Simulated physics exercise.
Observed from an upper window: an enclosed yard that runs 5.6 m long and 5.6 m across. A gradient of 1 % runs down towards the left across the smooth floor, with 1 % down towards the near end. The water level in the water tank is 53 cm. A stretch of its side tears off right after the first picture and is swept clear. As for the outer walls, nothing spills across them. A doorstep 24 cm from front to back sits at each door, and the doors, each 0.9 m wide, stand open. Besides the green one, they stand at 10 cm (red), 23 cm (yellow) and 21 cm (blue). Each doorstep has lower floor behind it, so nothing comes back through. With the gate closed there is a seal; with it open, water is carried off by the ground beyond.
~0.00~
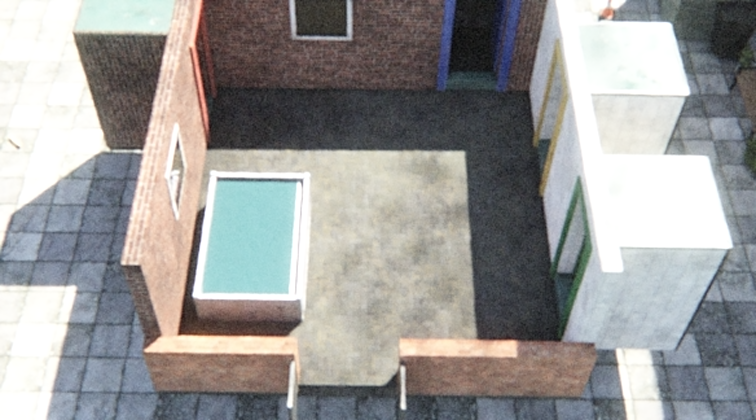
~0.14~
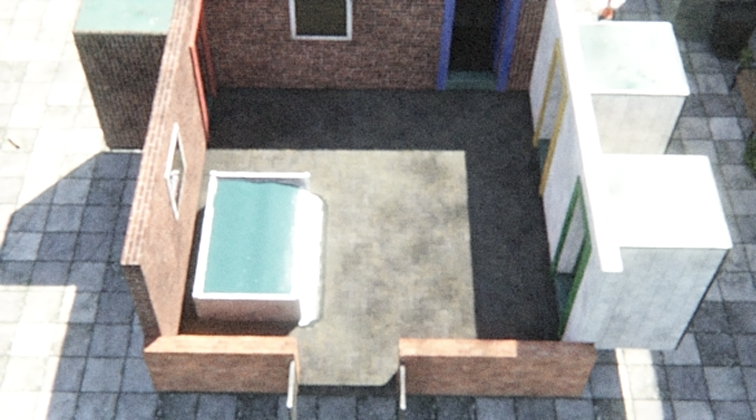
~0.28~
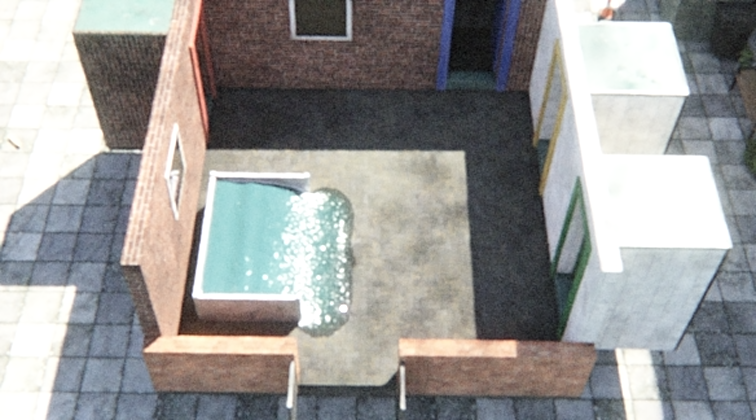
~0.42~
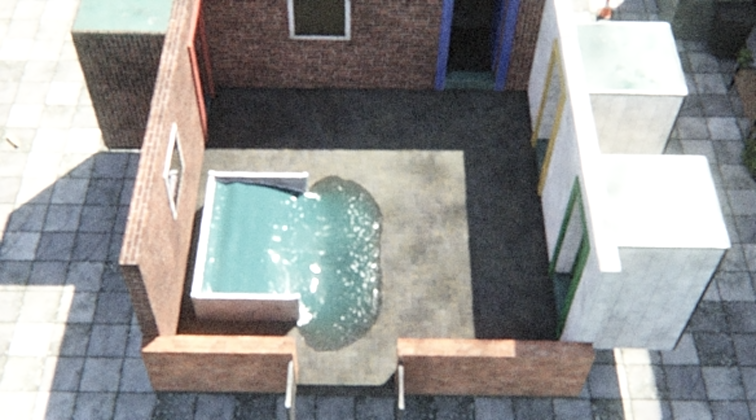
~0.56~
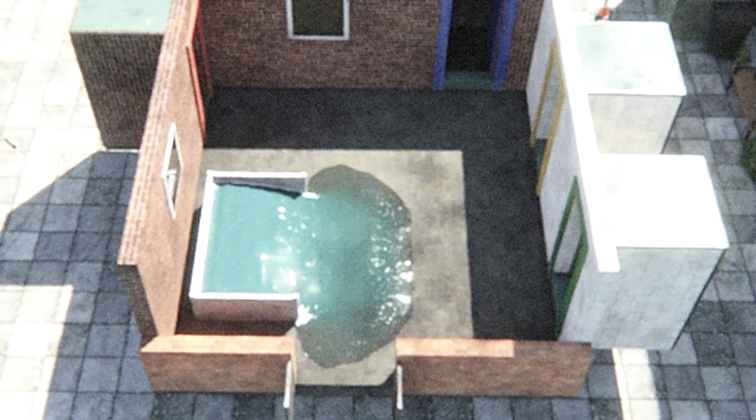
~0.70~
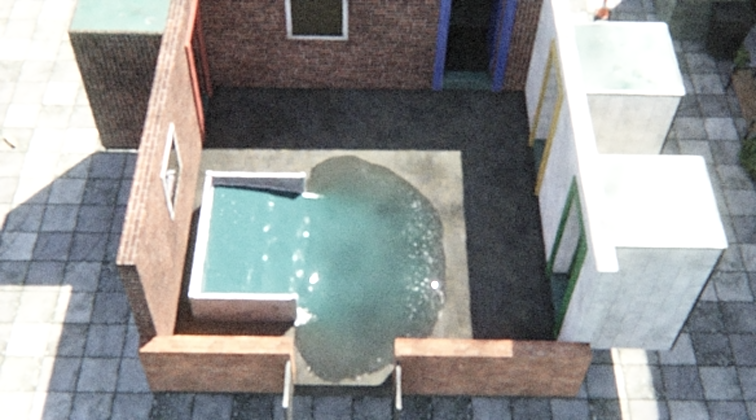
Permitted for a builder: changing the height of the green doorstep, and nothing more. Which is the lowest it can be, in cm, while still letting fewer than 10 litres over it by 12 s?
No lower than about 20 cm.
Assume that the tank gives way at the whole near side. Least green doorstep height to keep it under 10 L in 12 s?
With that break, close to 9.0 cm.
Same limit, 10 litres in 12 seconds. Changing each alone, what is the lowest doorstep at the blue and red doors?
Some 8.0 cm for blue, some 9.5 cm for red.
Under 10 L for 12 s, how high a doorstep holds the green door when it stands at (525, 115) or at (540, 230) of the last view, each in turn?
About 7.0 cm, then about 18 cm.
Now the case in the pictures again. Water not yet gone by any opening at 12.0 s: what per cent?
Close to 82 per cent is still present.
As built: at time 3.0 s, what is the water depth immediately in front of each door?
In cm - red: 0, yellow: 12, blue: 1, green: 22.
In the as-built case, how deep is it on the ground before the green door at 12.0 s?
About 1.5 centimetres.
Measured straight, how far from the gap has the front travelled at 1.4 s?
Reach: Approx. 4.0 m.
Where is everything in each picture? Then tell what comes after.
The first frame shows still water, 53 cm deep, in the water tank at (255, 236); the green door at (569, 267) is dry.
In the second frame, water pours out at (302, 251) and has run 0.2 m, to (315, 318); about 7 cm deep outside, 53 cm at the back.
In the third frame, water pours out at (302, 252) and has run 0.7 m, to (344, 315); about 10 cm deep outside, 53 cm at the back.
In the fourth frame, water pours out at (301, 252) and has run 1.1 m, to (375, 311); about 8 cm deep outside, 47 cm at the back.
In the fifth frame, the gap is at (299, 252), the front 1.6 m out at (406, 312); the back of the water tank holds 45 cm.
In the sixth frame, the front is at (439, 281), 2.2 m from the gap at (298, 252); 6.3 m2 of floor is wet, 42 cm left at the back; the green door at (565, 266), 3.9 m from the gap, is still 1.7 m from the nearest water.
After 1.4 s water covers 50 % of the floor, deepest (18 cm) near (312, 294); 5 cm at the green door, 0 litres in over its 19 cm doorstep.
After 3.0 s water covers 60 % of the floor, deepest (25 cm) near (498, 370); 22 cm at the green door, 9 litres in over its 19 cm doorstep.
After 12.0 s water covers 80 % of the floor, deepest (14 cm) near (169, 367); 1 cm at the green door, 12 litres in over its 19 cm doorstep.
At the green door as built, the water arrived by 1.3 s and peaked near 23 cm at 2.0 s.
Run again over the same 12 s with other heights there, 32 litres in over 16 cm, 4 litres over 21.5 cm. The limit of 10 litres is kept from about 20 cm up.
